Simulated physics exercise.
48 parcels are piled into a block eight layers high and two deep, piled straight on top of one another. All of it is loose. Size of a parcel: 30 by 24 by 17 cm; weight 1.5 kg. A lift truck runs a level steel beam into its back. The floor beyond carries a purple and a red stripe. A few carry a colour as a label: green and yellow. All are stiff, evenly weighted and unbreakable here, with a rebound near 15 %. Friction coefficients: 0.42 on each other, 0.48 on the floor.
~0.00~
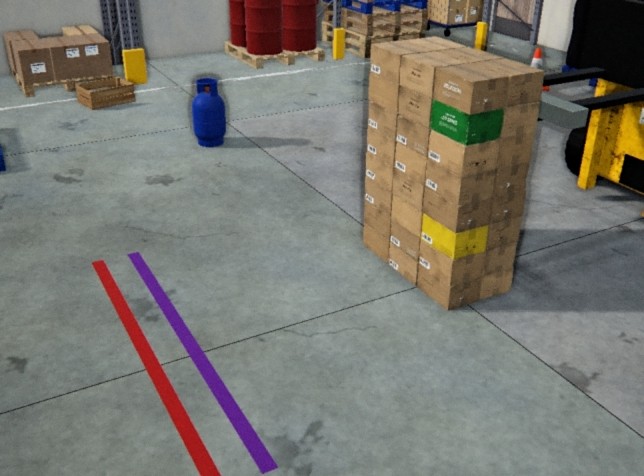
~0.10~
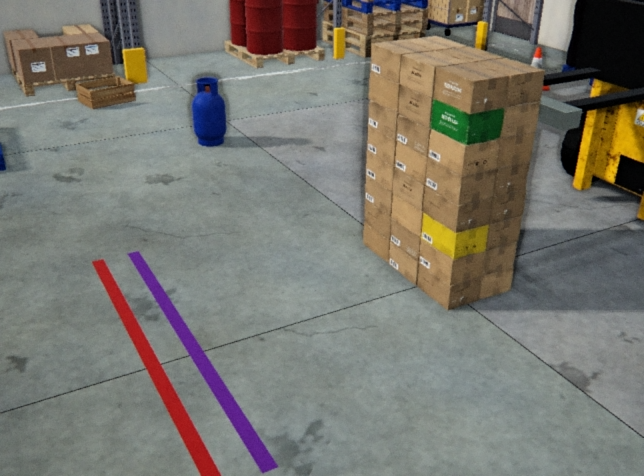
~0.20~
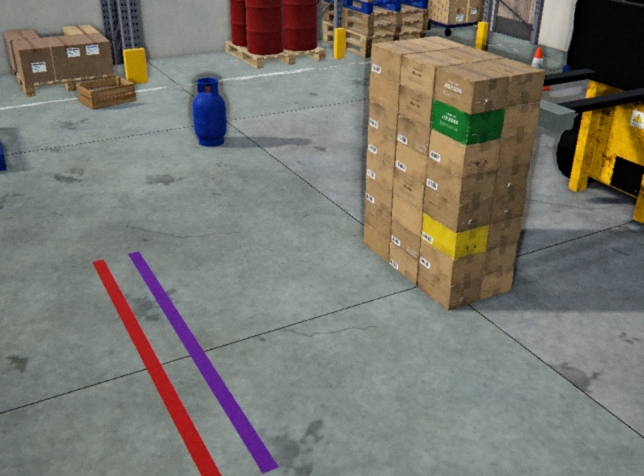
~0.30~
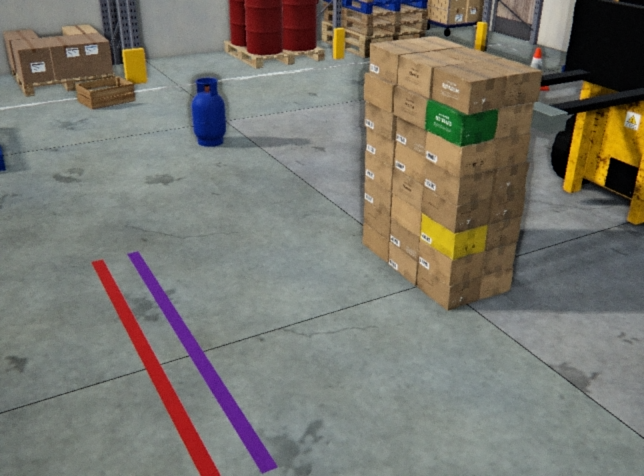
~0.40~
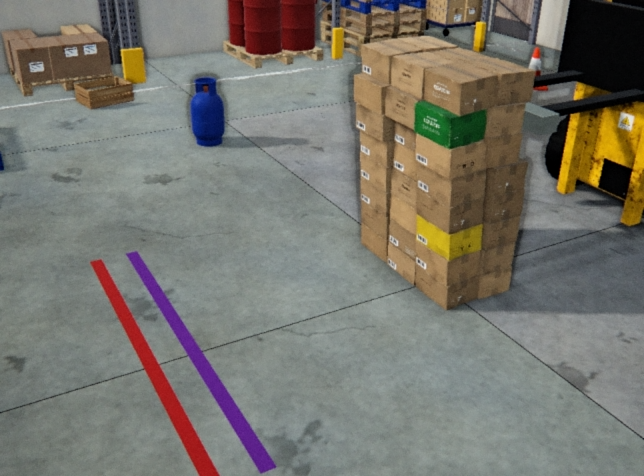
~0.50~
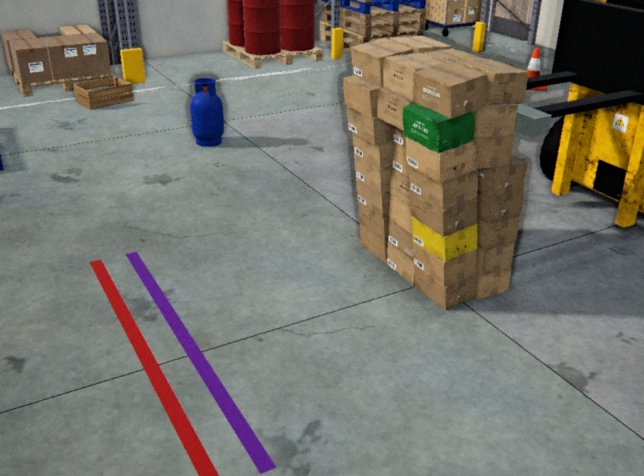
In a warehouse, a yellow lift truck pushes a tall box stack, shifting its upper boxes left.
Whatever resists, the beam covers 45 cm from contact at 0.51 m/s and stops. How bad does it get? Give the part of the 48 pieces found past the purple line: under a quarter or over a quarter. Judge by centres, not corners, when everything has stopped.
Under a quarter of them.
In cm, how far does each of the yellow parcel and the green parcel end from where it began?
Yellow 80, green 200.
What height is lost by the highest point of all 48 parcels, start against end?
About 35 cm.
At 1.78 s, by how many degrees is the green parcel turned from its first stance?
Roughly 90°.
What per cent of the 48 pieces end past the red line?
Near 5 per cent.
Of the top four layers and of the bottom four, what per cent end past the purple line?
Top 20, bottom 0 per cent.
After 0.72 s, none of the 48 parcels past the purple line, 32 disturbed; yellow parcel 17° from how it stood; green parcel 17° from how it stood.
After 1.04 s, none of the 48 parcels past the purple line, 32 disturbed; green parcel 39° from how it stood, 21 cm lower; yellow parcel 39° from how it stood.
After 1.34 s, 1 of the 48 parcels past the purple line; yellow parcel on its side; green parcel on its side.
After 1.78 s, 5 of the 48 parcels past the purple line; yellow parcel upside down; green parcel on its side.
In the end (3.8 s), 5 of the 48 parcels past the purple line; yellow parcel upside down; green parcel on its side. That is 10 per cent. From the last view, middles, yellow parcel near (341, 317), green parcel near (169, 357).
